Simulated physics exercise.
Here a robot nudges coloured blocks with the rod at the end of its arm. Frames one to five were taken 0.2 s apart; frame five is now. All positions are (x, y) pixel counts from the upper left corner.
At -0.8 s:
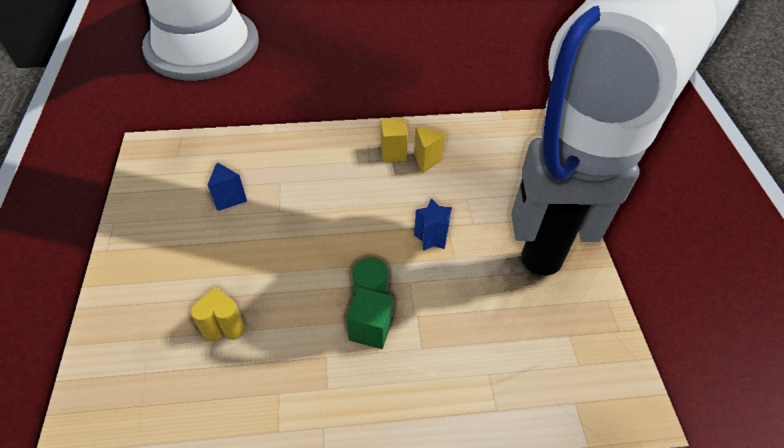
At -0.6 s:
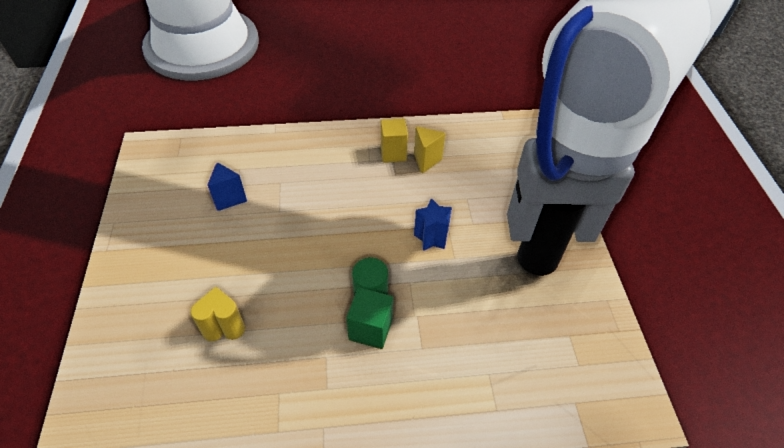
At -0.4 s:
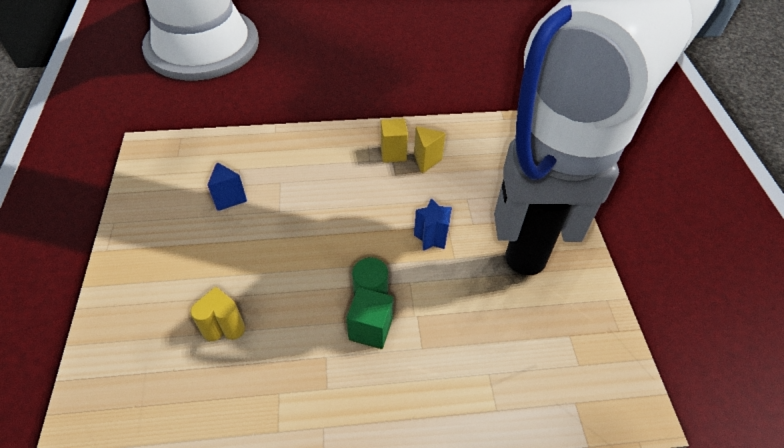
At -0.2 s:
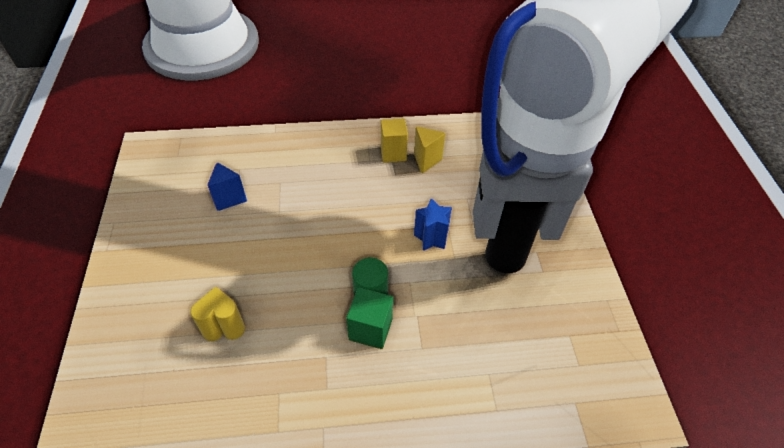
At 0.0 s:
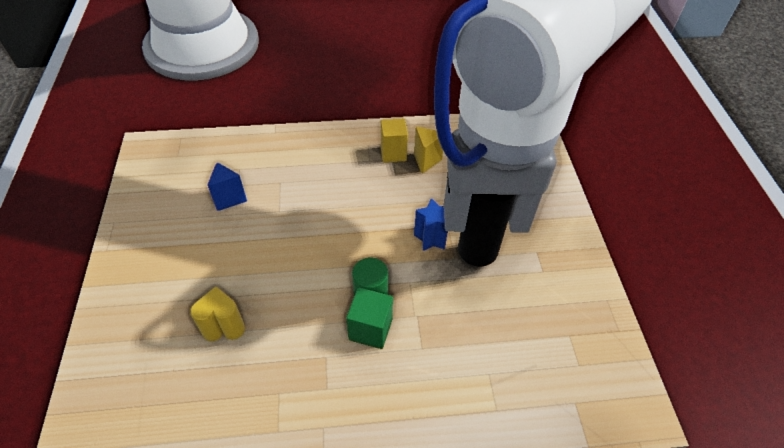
At first, a robot arm holds its black rod near the right side of a wooden board scattered with yellow, blue and green blocks, barely moving. Then the arm slides steadily left, bringing the rod close beside the blue star-shaped block, while all the blocks stay where they are.
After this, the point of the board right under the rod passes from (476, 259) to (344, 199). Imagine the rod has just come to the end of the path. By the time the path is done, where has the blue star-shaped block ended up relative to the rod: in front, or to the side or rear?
Once the path is finished, the blue star-shaped block still sits ahead of the rod.
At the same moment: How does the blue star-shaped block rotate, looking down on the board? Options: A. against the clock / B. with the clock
Choice B: With the clock.
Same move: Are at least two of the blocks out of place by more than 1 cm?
Answer: No.
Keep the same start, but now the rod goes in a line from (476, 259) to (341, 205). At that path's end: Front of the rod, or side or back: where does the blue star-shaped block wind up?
It will keep going ahead of the rod.
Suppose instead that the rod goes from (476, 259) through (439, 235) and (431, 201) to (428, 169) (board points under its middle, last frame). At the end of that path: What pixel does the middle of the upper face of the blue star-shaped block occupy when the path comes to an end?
Its top middle is near (402, 193).
On the path given first. One third of the way, rod at (430, 229); blue star-shaped block at (403, 199), turned 20° clockwise.
Two thirds of the way, rod at (384, 209); blue star-shaped block at (357, 179), turned 20° clockwise.
At the end, rod at (344, 190); yellow square not moved; blue star-shaped block at (316, 160), turned 20° clockwise.
